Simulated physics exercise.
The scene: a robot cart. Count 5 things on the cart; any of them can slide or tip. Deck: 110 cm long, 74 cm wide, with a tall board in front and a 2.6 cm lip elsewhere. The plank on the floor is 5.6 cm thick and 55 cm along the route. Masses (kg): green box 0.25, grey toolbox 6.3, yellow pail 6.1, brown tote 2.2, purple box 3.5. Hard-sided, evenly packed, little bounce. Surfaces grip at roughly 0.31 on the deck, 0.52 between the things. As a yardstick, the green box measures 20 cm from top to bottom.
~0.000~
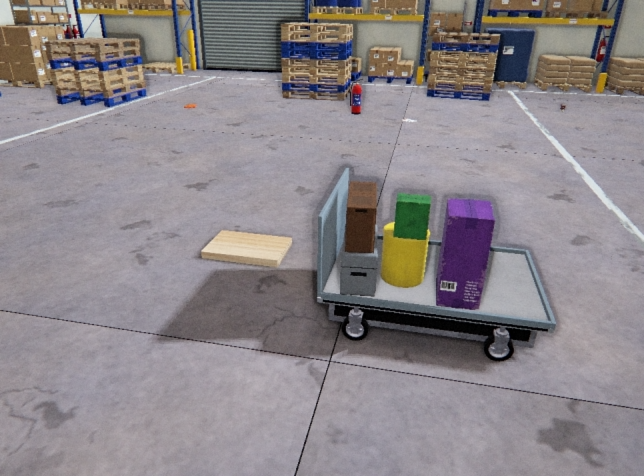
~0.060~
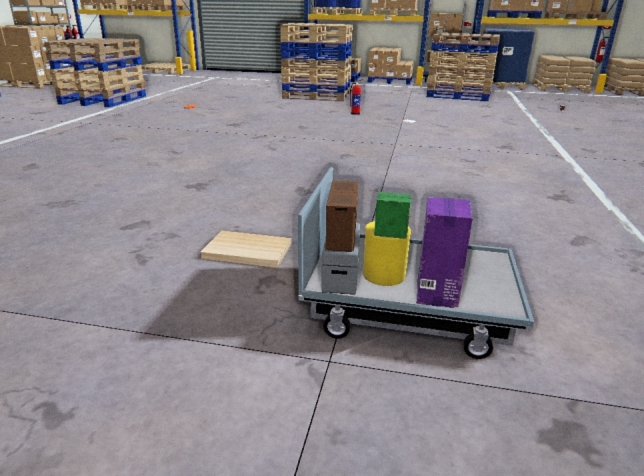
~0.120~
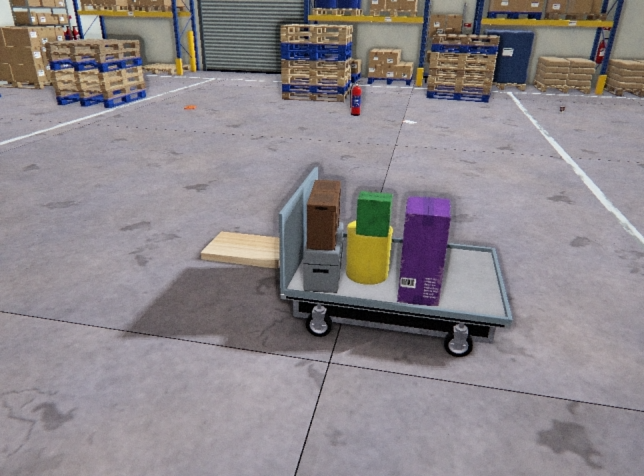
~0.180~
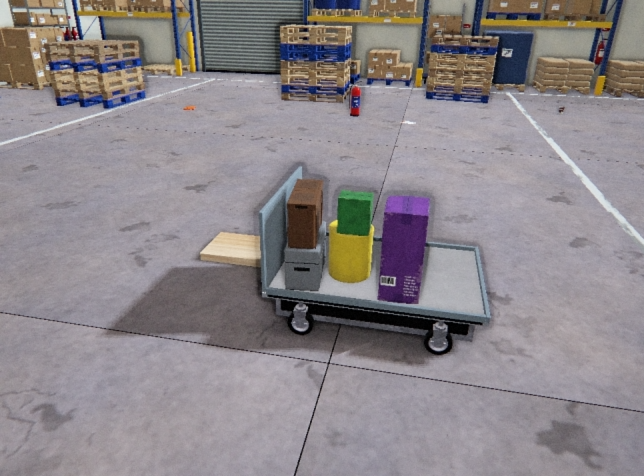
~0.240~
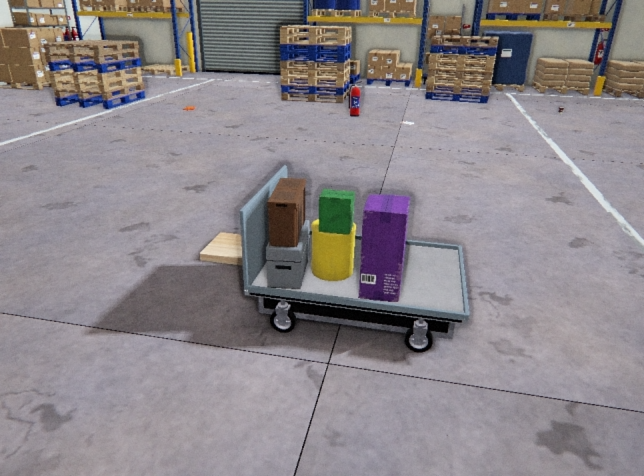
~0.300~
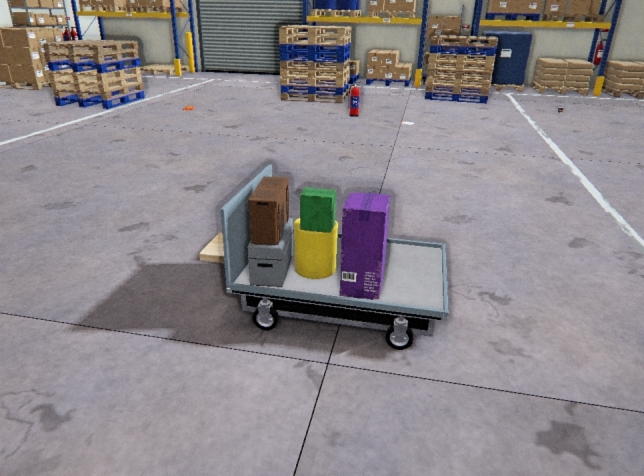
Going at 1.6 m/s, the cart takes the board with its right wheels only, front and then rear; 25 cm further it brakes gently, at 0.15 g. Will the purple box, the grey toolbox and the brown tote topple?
The purple box is still upright, the grey toolbox is still upright, the brown tote is still upright.
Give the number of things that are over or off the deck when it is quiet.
That comes to 1.
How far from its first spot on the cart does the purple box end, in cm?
About 2 cm.
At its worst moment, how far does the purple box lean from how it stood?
About 10°.
After 0.80 s, cart has run 128 cm; brown tote moved 14 cm near (139, 205); grey toolbox moved 5 cm near (144, 238); purple box moved 2 cm near (219, 231).
After 1.50 s, cart has run 238 cm; brown tote moved 12 cm; grey toolbox moved 4 cm; purple box moved 3 cm near (43, 212).
In the end (2.9 s), off the deck and tipped over, green box; not toppled but over 10 cm from the start, brown tote; the other 3 under 10 cm from the start.
